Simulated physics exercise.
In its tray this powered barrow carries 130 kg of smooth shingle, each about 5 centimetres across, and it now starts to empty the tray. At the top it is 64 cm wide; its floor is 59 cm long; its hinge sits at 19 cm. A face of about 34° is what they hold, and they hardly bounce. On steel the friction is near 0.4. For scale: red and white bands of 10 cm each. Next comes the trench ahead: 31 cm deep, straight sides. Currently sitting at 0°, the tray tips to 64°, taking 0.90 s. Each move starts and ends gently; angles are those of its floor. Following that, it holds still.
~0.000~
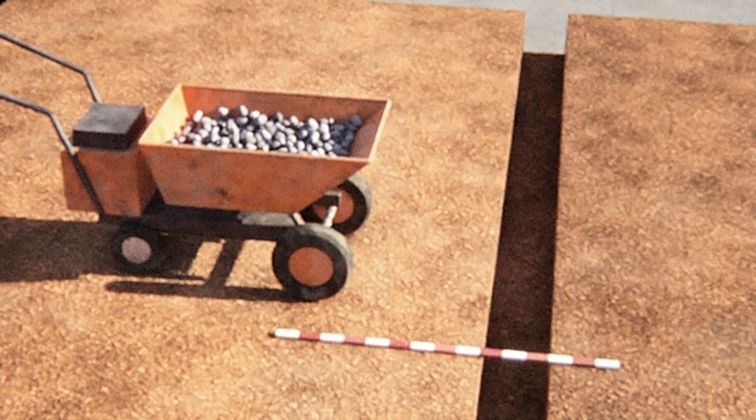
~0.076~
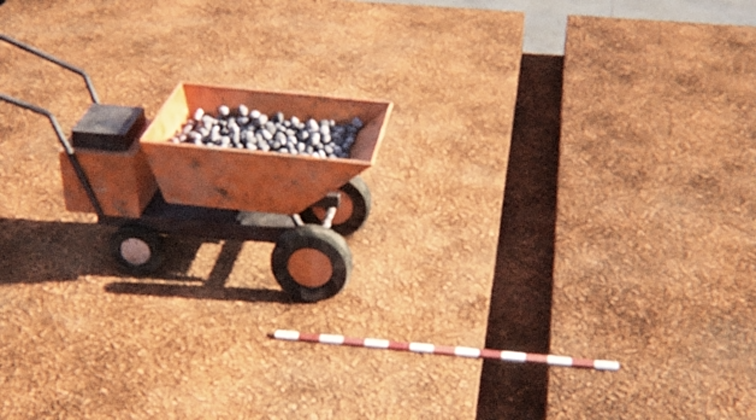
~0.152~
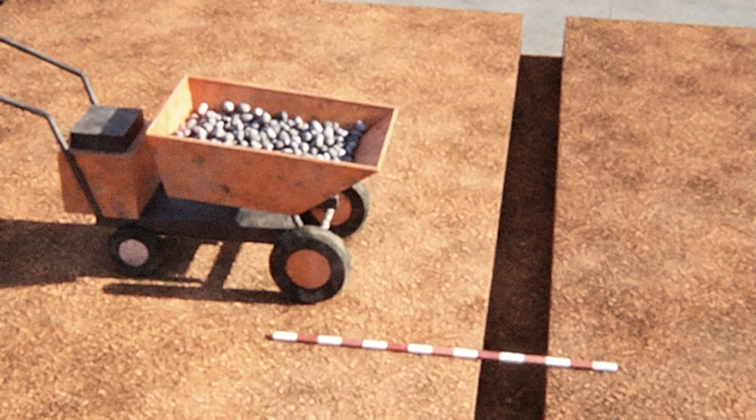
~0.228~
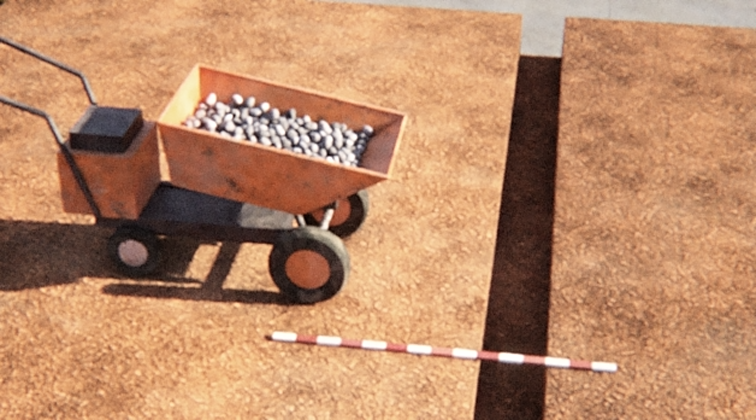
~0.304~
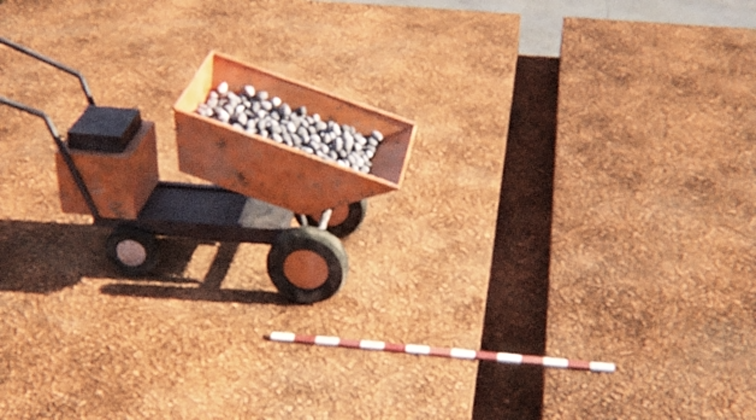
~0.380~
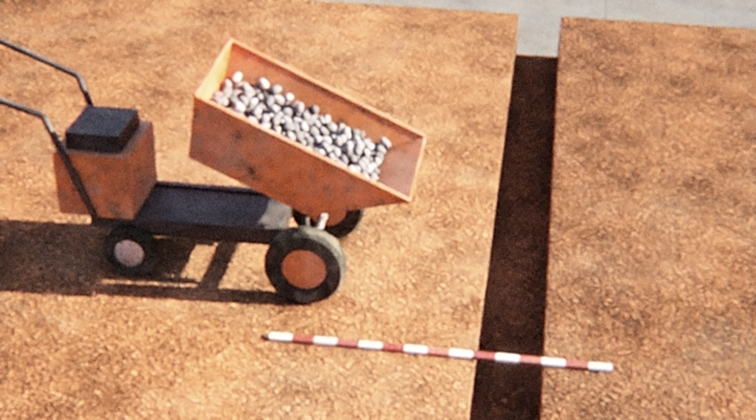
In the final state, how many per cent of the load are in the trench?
About 91 per cent are in the trench in the final state.
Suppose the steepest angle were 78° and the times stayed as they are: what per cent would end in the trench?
It would be near 65 per cent.
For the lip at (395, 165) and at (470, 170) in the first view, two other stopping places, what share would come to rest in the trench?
Close to 90 percent in the first case, 15 percent in the second.
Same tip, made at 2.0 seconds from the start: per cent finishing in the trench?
It would come to roughly 90 per cent.
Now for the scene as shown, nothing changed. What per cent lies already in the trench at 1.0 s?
About 10 per cent by then.
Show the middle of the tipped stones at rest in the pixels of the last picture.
Around (512, 320).
After 0.7 s the floor is at 54°; 100 % in the tray; the foremost stones are at (420, 226).
After 1.0 s the floor is at 64°; 77 % in the tray, 14 % short of the trench, 9 % in the trench; the foremost stones are at (512, 305).
After 1.4 s the floor is at 64°; 22 % in the tray, 13 % short of the trench, 64 % in the trench, 1 % past the trench; the foremost stones are at (569, 291).
After 3.3 s the floor is at 64°; 0 % in the tray, 8 % short of the trench, 91 % in the trench, 1 % past the trench; the foremost stones are at (598, 306).
